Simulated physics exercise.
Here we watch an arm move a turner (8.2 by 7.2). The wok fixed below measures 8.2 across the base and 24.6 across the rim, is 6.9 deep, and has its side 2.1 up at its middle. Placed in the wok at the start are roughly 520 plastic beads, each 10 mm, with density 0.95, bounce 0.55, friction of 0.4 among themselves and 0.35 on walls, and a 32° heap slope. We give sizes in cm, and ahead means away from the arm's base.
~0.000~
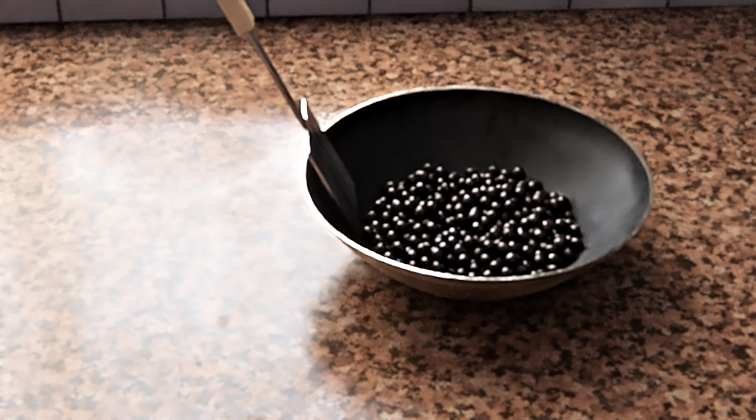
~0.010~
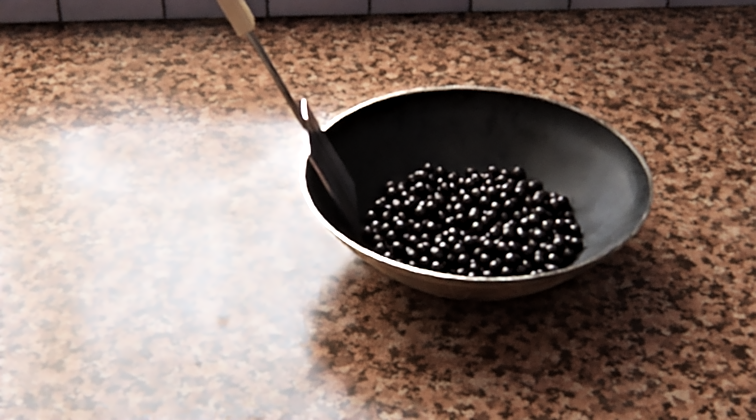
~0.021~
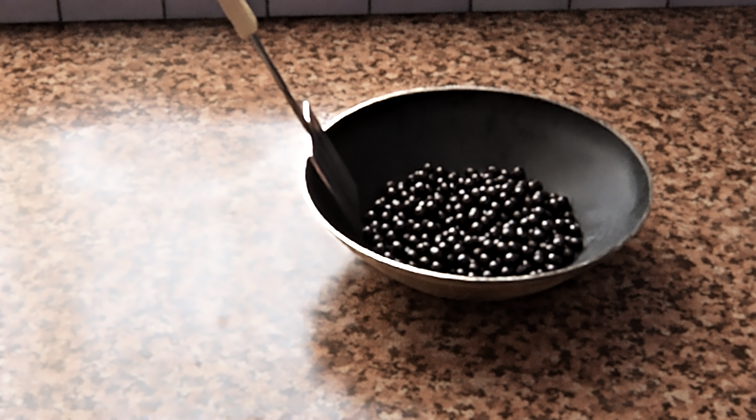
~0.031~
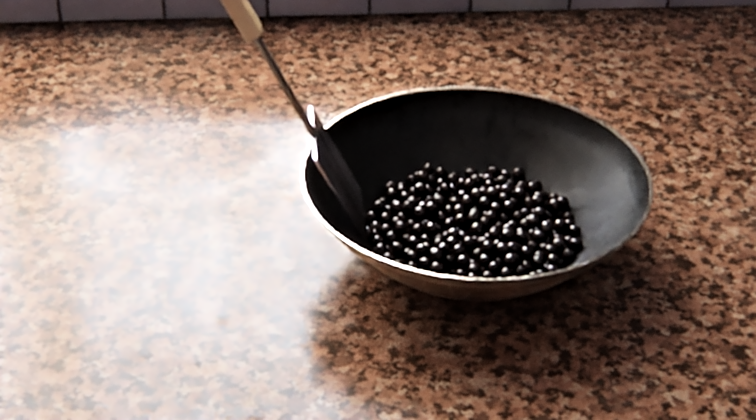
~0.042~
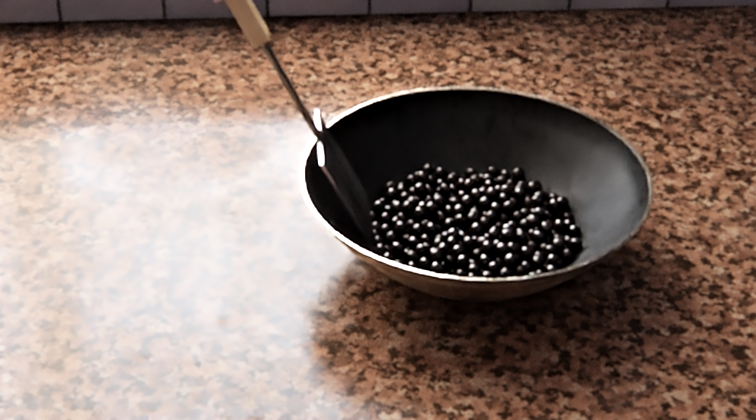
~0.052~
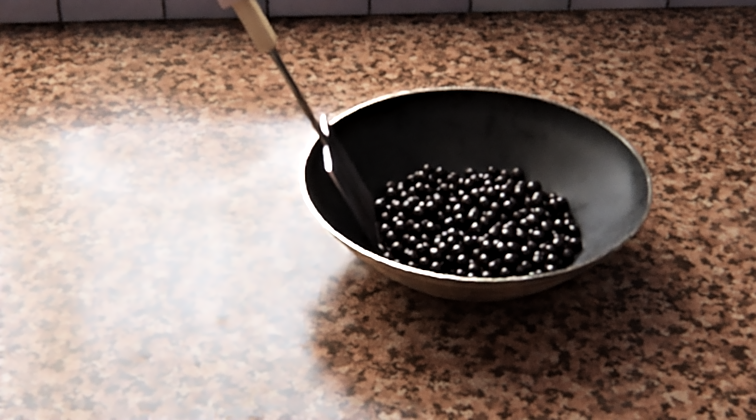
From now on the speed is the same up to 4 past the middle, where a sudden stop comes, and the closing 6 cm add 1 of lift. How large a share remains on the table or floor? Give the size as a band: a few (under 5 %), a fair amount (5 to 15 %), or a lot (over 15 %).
A few, under 5 %.
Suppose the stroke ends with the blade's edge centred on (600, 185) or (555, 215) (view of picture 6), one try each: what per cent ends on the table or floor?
Some 25 and 0 per cent.
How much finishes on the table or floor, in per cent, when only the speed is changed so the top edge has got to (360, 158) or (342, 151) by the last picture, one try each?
That comes to some 10 and some 0 percent, in that order.
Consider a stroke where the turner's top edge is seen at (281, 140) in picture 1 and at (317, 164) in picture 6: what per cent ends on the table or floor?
About 0 per cent.
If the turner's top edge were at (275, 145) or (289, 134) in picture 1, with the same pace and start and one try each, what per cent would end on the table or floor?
About 0 and 0 per cent.
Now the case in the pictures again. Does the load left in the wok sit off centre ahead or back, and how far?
Ahead of centre, near 4.0 centimetres.
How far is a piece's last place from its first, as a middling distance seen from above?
The value is roughly 4 cm.
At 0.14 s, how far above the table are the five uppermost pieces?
I'd put them at about 4 centimetres above the table.
By 0.14 s, sloping 64°, highest piece 5 above the table; 515 in the wok.
By 0.23 s, sloping 64°, highest piece 5 above the table; 515 in the wok.
By 0.47 s, sloping 64°, highest piece 7 above the table; 515 in the wok.
By 1.52 s, sloping 64°, highest piece 7 above the table; 515 in the wok.
Final count, 515 in the wok. That is 0 % on the table or floor.
